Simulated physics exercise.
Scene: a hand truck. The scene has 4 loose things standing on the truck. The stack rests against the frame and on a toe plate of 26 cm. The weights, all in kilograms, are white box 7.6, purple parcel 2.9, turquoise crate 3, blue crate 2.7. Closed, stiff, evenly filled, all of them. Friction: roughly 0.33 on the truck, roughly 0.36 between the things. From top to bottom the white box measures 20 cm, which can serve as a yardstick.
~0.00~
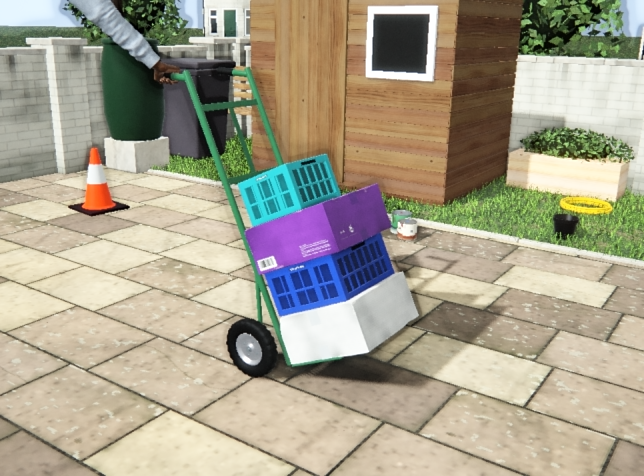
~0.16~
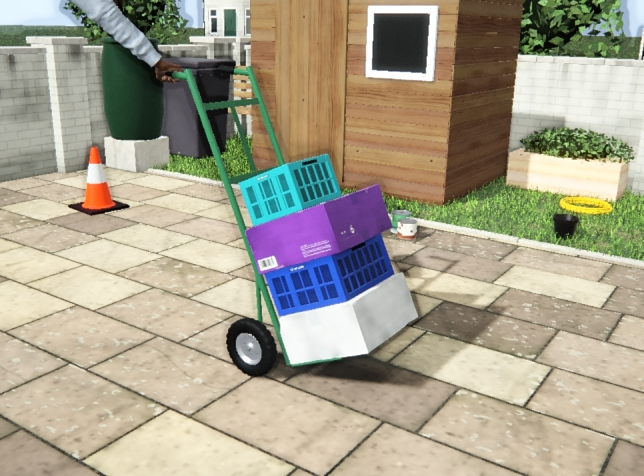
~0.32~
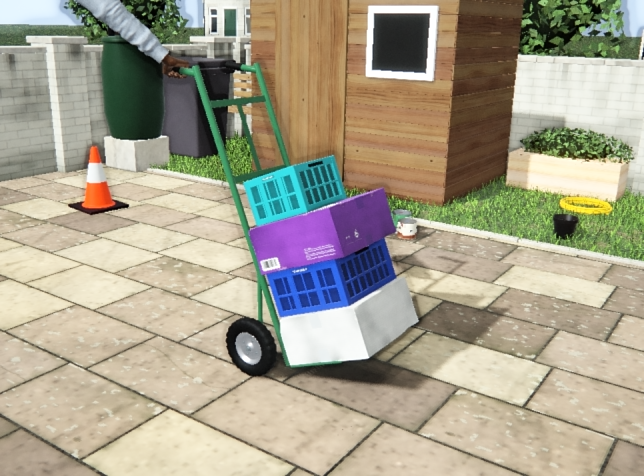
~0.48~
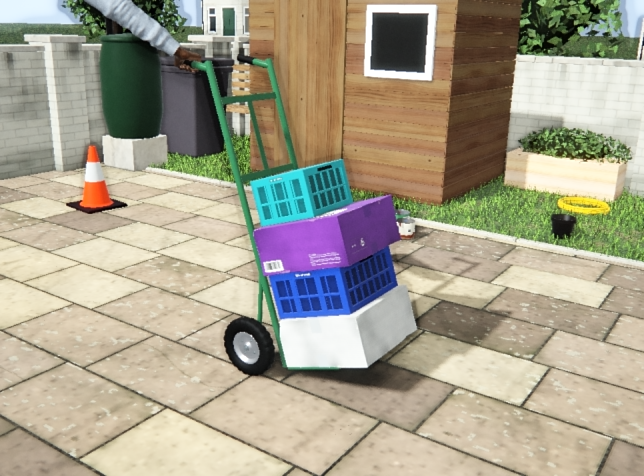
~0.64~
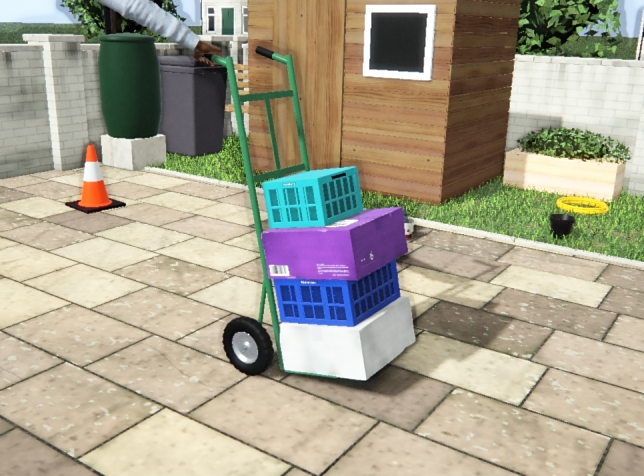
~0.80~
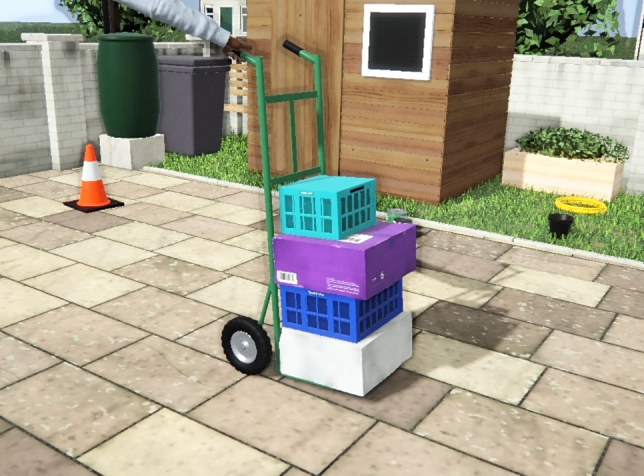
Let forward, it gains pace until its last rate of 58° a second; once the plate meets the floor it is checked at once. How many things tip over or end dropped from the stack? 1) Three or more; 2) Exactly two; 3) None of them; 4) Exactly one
3.
Around 0.90 s, truck upright.
Around 1.00 s, truck upright; purple parcel shifted 2 cm near (357, 263); turquoise crate shifted 3 cm.
Around 1.10 s, truck upright; purple parcel shifted 2 cm near (356, 263); turquoise crate shifted 2 cm.
Around 1.20 s, truck upright.
Finally (1.6 s), all 4 still in place (within 10 cm). In the last view, white box near (347, 348), purple parcel near (353, 262).
